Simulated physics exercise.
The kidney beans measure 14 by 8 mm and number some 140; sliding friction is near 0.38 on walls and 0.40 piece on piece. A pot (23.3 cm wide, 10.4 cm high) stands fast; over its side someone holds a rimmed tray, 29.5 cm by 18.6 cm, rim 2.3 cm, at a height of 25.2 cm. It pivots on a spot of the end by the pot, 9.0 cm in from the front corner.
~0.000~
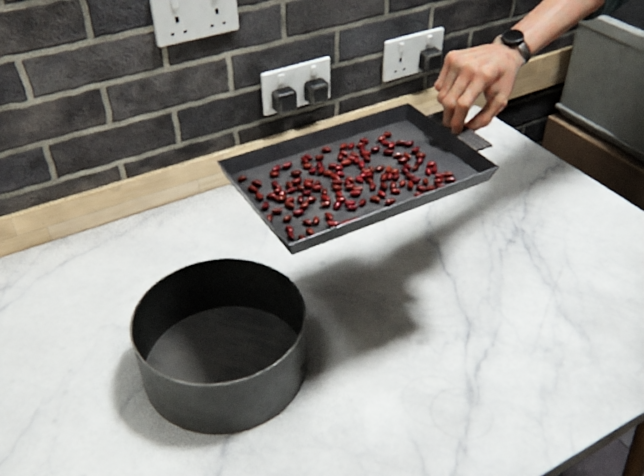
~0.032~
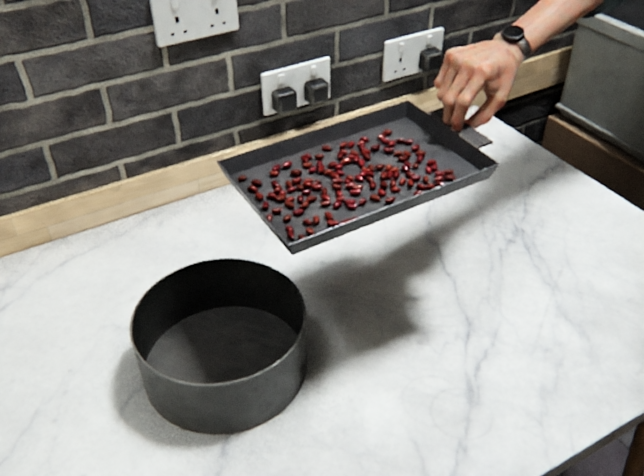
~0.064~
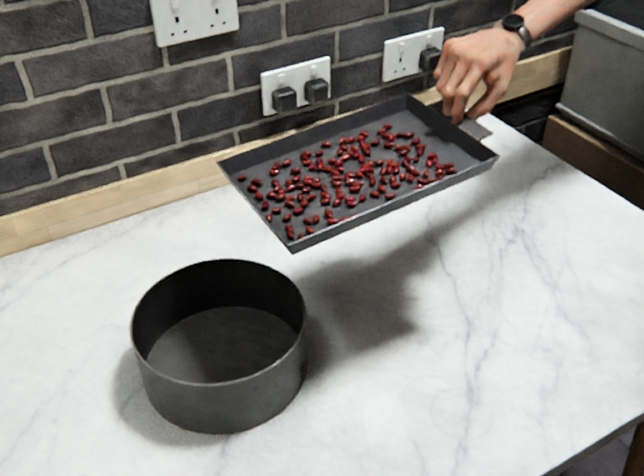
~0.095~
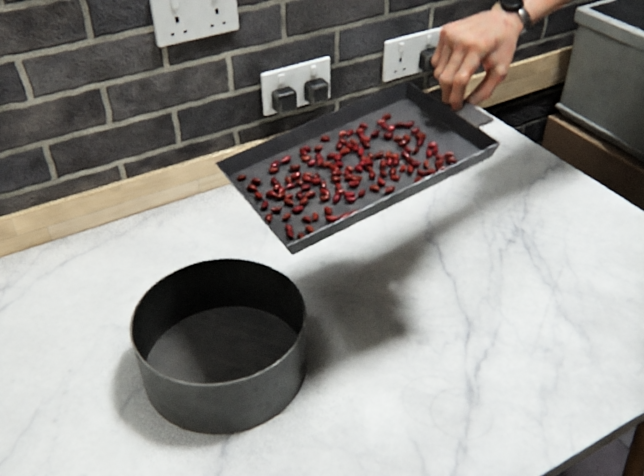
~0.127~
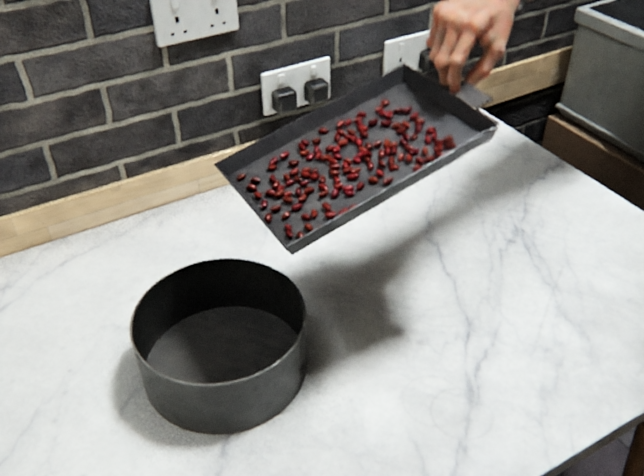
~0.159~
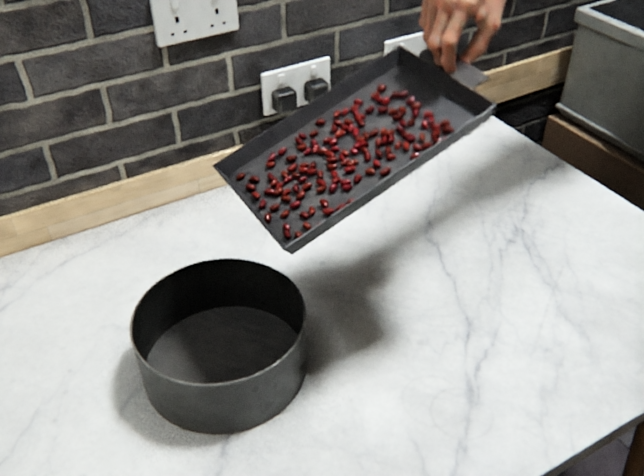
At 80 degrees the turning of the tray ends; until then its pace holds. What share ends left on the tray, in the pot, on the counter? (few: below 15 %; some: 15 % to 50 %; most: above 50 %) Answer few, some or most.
Tray: Few, pot: Most, counter: Few.
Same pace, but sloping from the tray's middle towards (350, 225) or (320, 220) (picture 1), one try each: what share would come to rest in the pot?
About 30 and 40 per cent.
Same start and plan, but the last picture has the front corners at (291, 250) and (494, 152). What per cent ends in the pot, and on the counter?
Pot 35, counter 60.
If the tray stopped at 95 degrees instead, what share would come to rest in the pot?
Then about 95 per cent.
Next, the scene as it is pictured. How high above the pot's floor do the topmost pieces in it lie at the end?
Roughly 1.5 cm.
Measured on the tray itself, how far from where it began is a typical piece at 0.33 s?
About 2 cm.
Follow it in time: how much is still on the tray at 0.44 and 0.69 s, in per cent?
About 100, 15.
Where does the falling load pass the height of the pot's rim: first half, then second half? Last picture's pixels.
First near (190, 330), later near (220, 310).
Then, at 0.33 s, tilt 52 degrees; the tray holds 100 %, the pot 0 %.
After 0.44 s, tilt 72 degrees; the tray holds 100 %, the pot 0 %.
After 0.69 s, tilt 80 degrees; the tray holds 15 %, the pot 70 %.
In the end, at 2.1 s, tray 5 %, pot 90 %, counter 5 %.
